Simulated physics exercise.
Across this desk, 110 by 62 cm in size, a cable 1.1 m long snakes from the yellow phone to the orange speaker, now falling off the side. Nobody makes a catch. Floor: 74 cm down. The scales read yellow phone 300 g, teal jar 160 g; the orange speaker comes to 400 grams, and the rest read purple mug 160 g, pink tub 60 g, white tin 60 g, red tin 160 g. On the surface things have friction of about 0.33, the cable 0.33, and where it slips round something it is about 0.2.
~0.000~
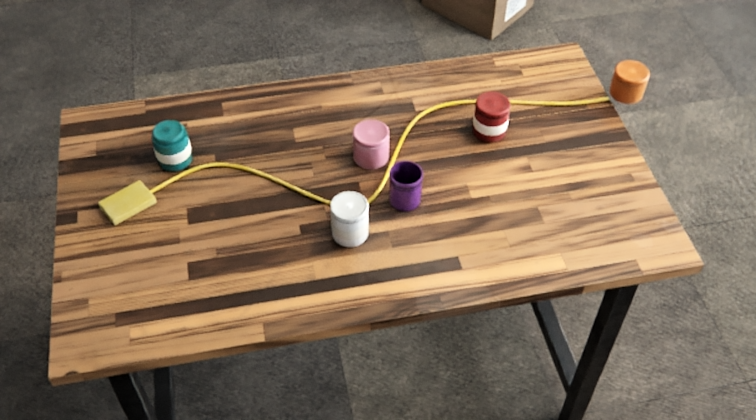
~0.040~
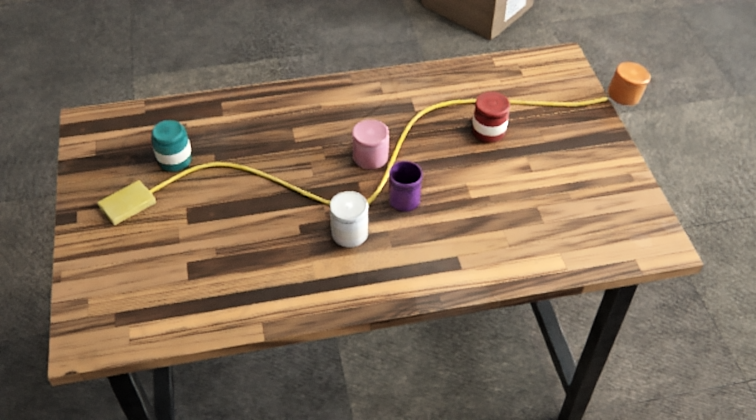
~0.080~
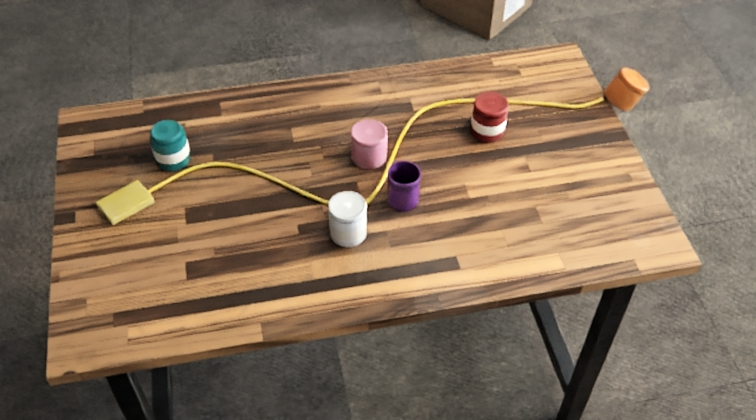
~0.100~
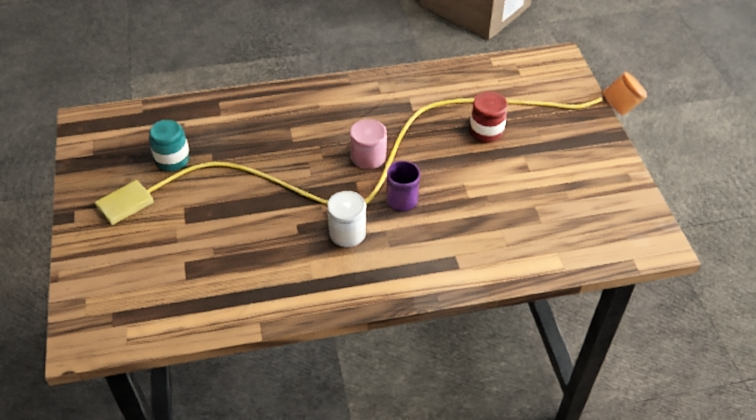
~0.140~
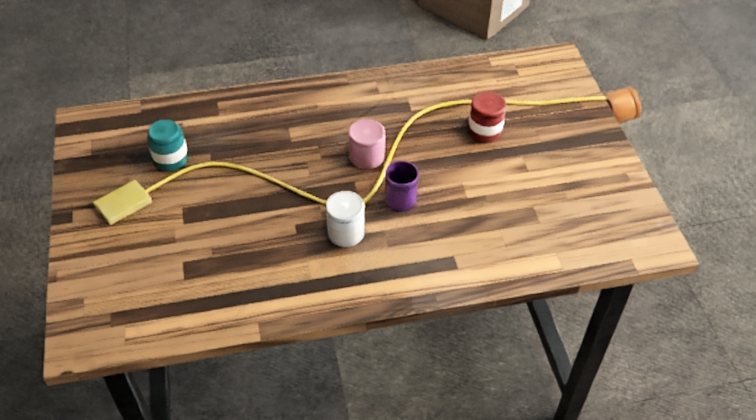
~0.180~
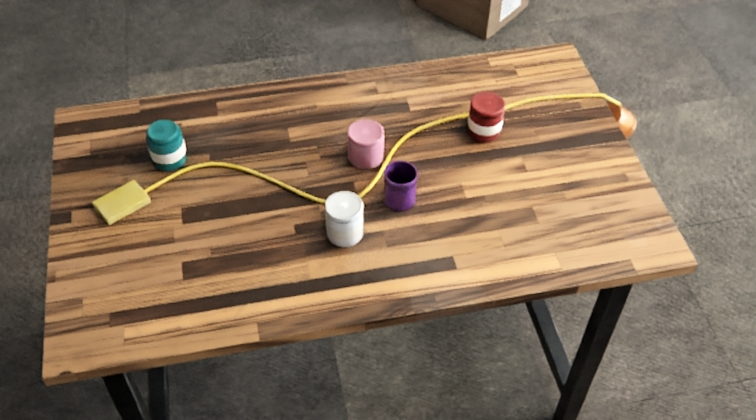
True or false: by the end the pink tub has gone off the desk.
True.
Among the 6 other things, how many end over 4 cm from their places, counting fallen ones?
That comes to 2 of the things.
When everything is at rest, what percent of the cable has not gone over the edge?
I'd estimate close to 25 per cent of the cable's length.
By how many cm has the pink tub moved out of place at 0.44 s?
Logged shift for the pink tub: 15 cm.
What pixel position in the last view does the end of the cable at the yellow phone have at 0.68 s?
At about pixel (342, 159).
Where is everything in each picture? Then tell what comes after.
In the first frame, shows, pink tub (371, 132); cable runs through (563, 103) (454, 103) (311, 196) (204, 166).
In the second frame, shows, orange speaker (632, 72); cable runs through (562, 104) (204, 166).
In the third frame, shows, orange speaker (626, 89); cable runs through (559, 105) (202, 166).
In the fourth frame, shows, orange speaker (625, 94); cable runs through (558, 105) (201, 166).
In the fifth frame, shows, orange speaker (621, 106); cable runs through (560, 101) (200, 166).
In the sixth frame, shows, pink tub (366, 131); cable runs through (579, 96) (389, 157) (305, 195) (199, 166).
By 0.4 s, the cable's tail end at (237, 189); pink tub 17 cm off its start, yellow phone 16 cm off its start, orange speaker over the edge.
By 0.7 s, the cable's tail end at (342, 159); pink tub 27 cm off its start, yellow phone 37 cm off its start, orange speaker over the edge.
By 0.9 s, the cable's tail end at (458, 126); pink tub over the edge, yellow phone 62 cm off its start at (444, 134), orange speaker over the edge.
By 1.2 s, the cable's tail end at (477, 120); pink tub over the edge, yellow phone 66 cm off its start, orange speaker over the edge.
By 2.4 s, the cable's tail end at (477, 120); pink tub over the edge, yellow phone 66 cm off its start at (465, 128), orange speaker over the edge, red tin 3 cm off its start at (500, 112).
